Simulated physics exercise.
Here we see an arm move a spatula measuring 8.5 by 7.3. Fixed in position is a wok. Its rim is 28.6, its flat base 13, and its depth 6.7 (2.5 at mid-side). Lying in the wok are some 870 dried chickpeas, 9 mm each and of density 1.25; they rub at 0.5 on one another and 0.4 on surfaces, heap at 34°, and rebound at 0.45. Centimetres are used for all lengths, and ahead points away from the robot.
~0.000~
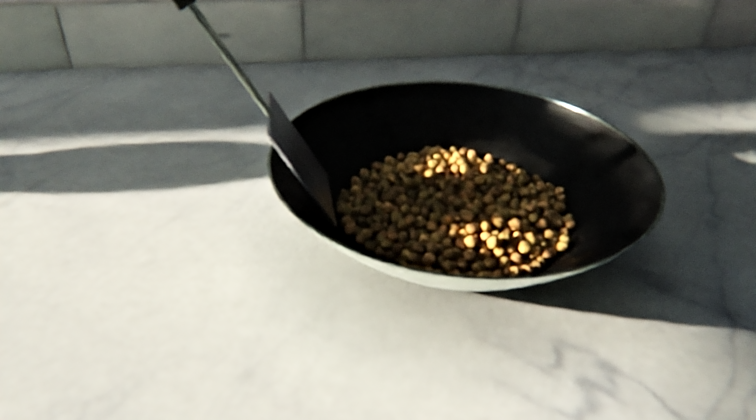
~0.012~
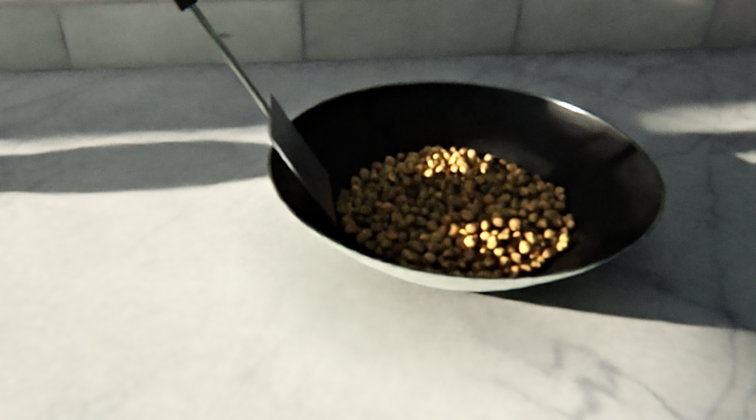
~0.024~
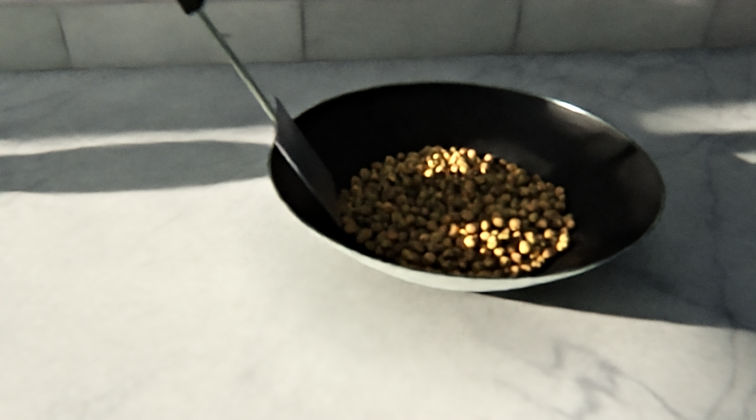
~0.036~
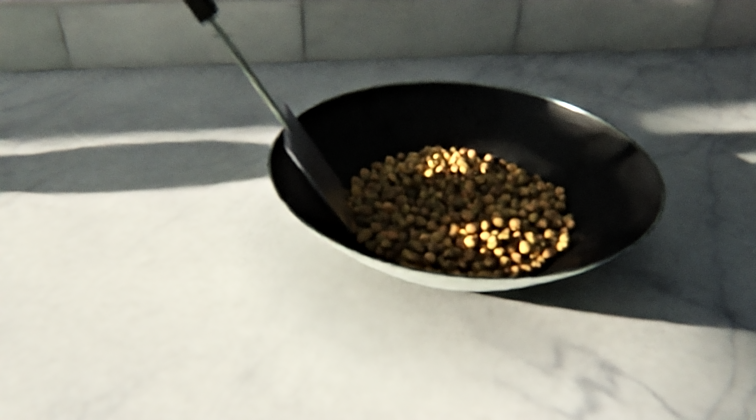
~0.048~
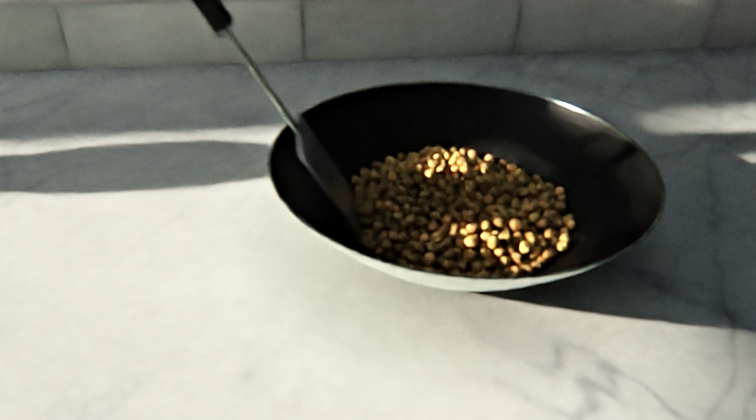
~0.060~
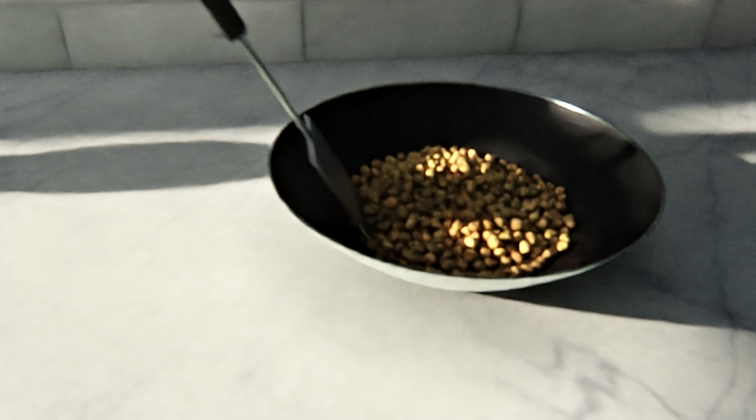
Spatula moving slowly rightward inside a dark wok of dried chickpeas, nudging the left edge of the pile on a marble counter.
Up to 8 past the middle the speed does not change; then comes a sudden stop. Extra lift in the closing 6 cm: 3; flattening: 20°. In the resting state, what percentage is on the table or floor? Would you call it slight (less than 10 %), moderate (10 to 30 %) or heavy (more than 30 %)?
I would call it slight, less than 10 %.
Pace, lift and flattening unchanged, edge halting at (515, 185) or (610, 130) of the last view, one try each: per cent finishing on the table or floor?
I'd say some 0 per cent, then some 30 per cent.
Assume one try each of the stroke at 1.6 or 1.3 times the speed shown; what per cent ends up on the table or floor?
About 25 and 15 per cent.
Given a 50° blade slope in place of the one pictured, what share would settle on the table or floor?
Some 10 in a hundred.
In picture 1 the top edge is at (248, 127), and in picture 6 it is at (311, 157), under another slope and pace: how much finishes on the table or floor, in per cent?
Off the vessel, on the table or floor: Some 20 percent.
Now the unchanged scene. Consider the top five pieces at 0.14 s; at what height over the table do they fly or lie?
5 cm or so.
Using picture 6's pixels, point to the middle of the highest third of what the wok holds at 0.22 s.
It is centred close to (531, 184).
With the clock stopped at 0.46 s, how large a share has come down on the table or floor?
Some 5 per cent of the load.
After 0.14 s, sloping 61°, highest piece 5 above the table; 867 in the wok.
After 0.22 s, sloping 55°, highest piece 6 above the table; 867 in the wok.
After 0.46 s, sloping 41°, highest piece 8 above the table; 824 in the wok, 28 on the table or floor, 15 on the blade or in flight.
After 1.51 s, sloping 41°, highest piece 7 above the table; 821 in the wok, 46 on the table or floor.
At rest, 821 in the wok, 46 on the table or floor. That is 5 % on the table or floor.
